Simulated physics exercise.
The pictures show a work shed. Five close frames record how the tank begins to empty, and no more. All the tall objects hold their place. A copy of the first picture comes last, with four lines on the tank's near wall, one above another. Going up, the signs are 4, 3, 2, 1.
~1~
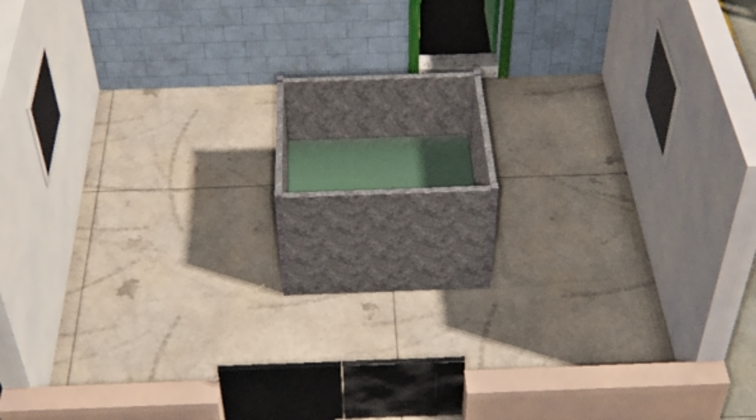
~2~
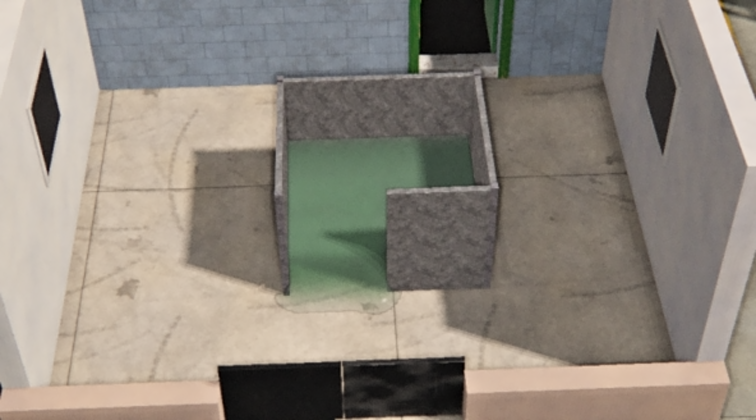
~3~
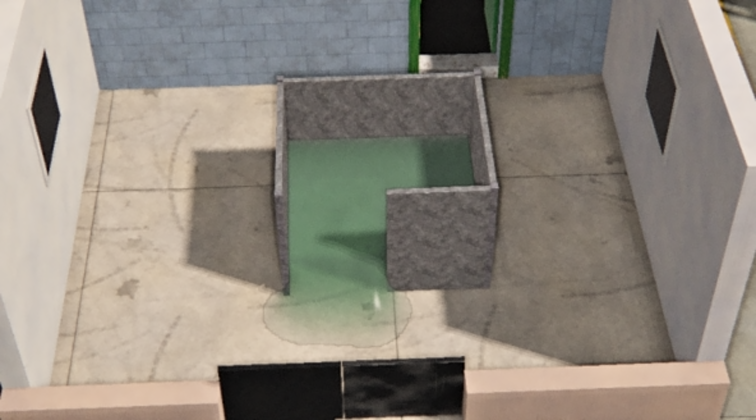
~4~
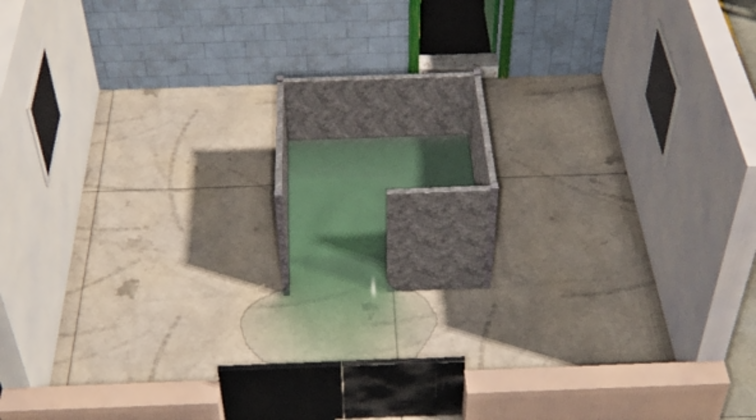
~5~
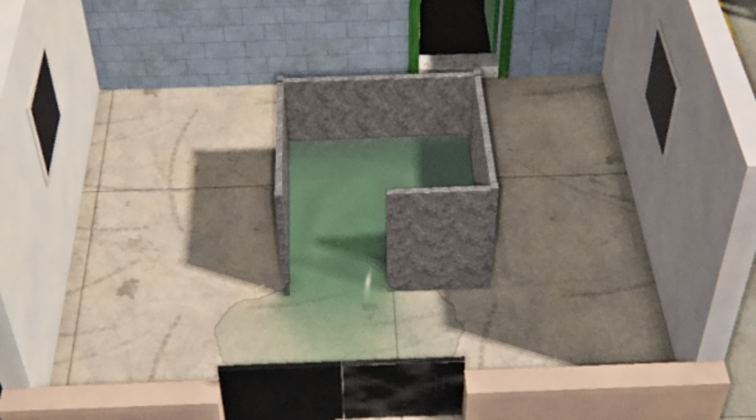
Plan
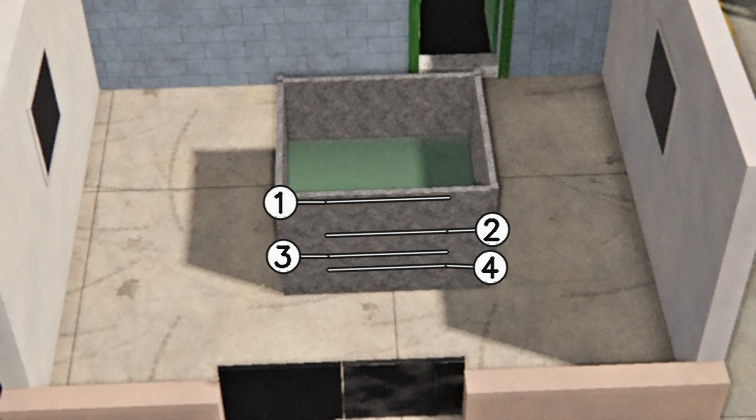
Green water spread out across the pale floor of a shed after the left part of a gray tank's front wall disappeared, forming a thin, rounded puddle that widened toward the dark panels in front.
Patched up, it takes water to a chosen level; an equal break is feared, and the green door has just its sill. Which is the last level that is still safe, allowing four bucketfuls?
The answer is line 2.
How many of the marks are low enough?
Three.
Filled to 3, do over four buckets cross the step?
No, not at all.
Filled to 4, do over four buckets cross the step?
No.
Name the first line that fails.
The answer is 1.
On the marked copy, 1 at (387, 199); 2 at (387, 233); 3 at (387, 254); 4 at (387, 267); from the bottom up 4, 3, 2, 1.
Choosing 1, about 8 bucketfuls get in.
Choosing 2, a splash gets over, under a bucket.
Choosing 3, nothing gets over.
Choosing 4, nothing gets over.
